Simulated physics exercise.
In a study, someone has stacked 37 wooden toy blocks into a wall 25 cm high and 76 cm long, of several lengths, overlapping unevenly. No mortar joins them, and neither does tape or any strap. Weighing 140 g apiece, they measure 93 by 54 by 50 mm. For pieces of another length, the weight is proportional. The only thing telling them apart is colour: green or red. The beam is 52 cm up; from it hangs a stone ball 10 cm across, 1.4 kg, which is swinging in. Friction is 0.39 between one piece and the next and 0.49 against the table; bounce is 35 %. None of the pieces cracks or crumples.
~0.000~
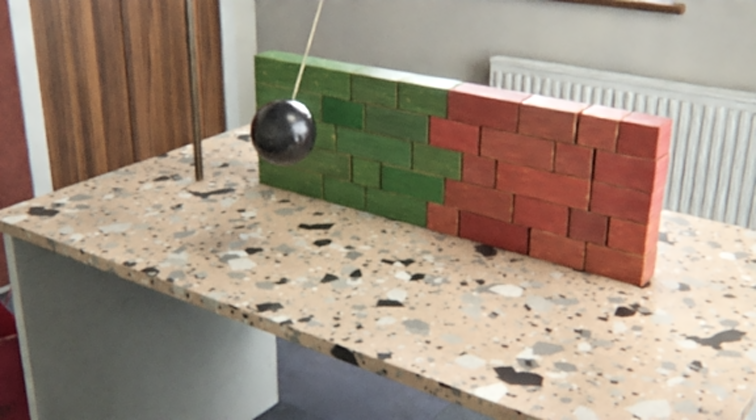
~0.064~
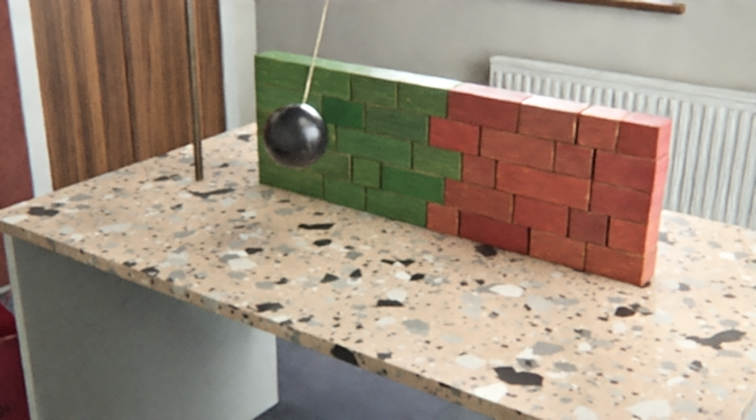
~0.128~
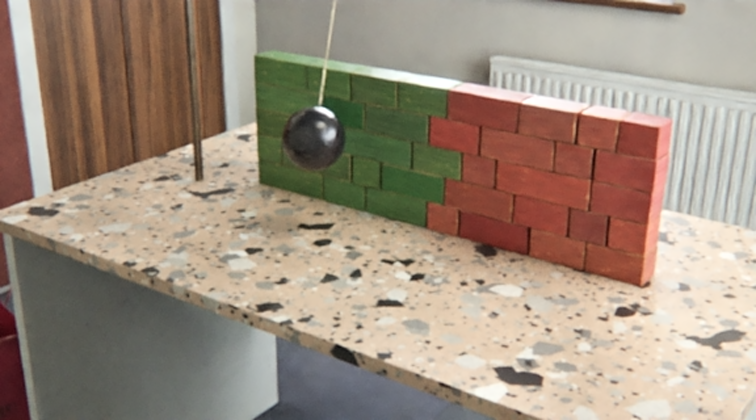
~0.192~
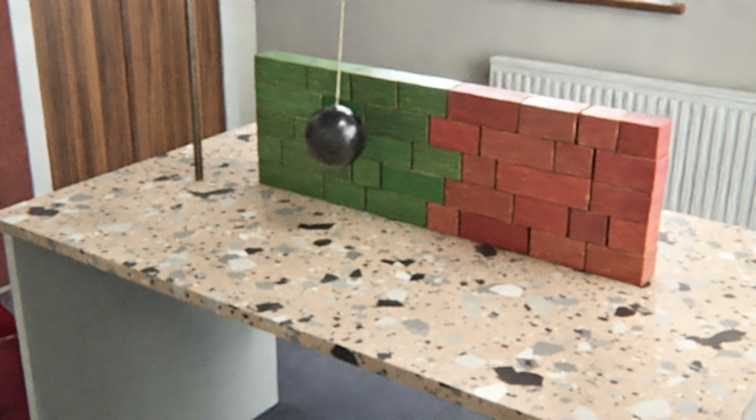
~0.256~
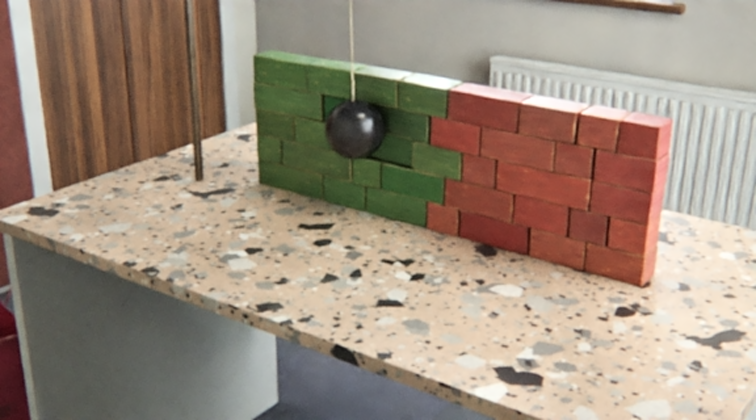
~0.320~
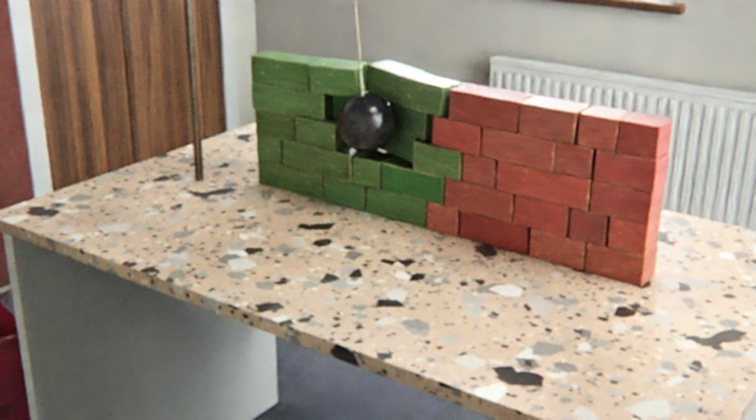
In this clip, a dark ball hanging on a line swings rightward into the green section of a green and red block wall on a speckled table, pushing several green blocks out of place while the red blocks stay still.
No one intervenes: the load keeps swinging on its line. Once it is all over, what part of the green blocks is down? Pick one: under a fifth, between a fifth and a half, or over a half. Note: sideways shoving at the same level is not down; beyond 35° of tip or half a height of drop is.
I pick between a fifth and a half.
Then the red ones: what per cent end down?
Red: 0 per cent.
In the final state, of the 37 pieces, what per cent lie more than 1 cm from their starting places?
15 % shifted.
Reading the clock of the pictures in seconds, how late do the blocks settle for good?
Near 2.0 s.
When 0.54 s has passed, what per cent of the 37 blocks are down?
By then 15 %.
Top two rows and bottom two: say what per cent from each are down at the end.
From the top 30, from the bottom 0 per cent.
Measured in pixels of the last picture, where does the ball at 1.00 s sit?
(318, 139) or so.
By 0.54 s, line 16° past plumb; 6 of the 18 green blocks down (6 of 37 in all colours); top green block tilted 50°, 34 mm lower.
By 1.00 s, line 14° before plumb; 6 of the 18 green blocks down (6 of 37 in all colours); top green block 20 cm lower.
When it is over (2.1 s), line 6° before plumb; 6 of the 18 green blocks down (6 of 37 in all colours); top green block 20 cm lower; top red block unmoved. That is 33 per cent. In pixels of the last frame, middles, top green block near (443, 164), top red block near (554, 119).
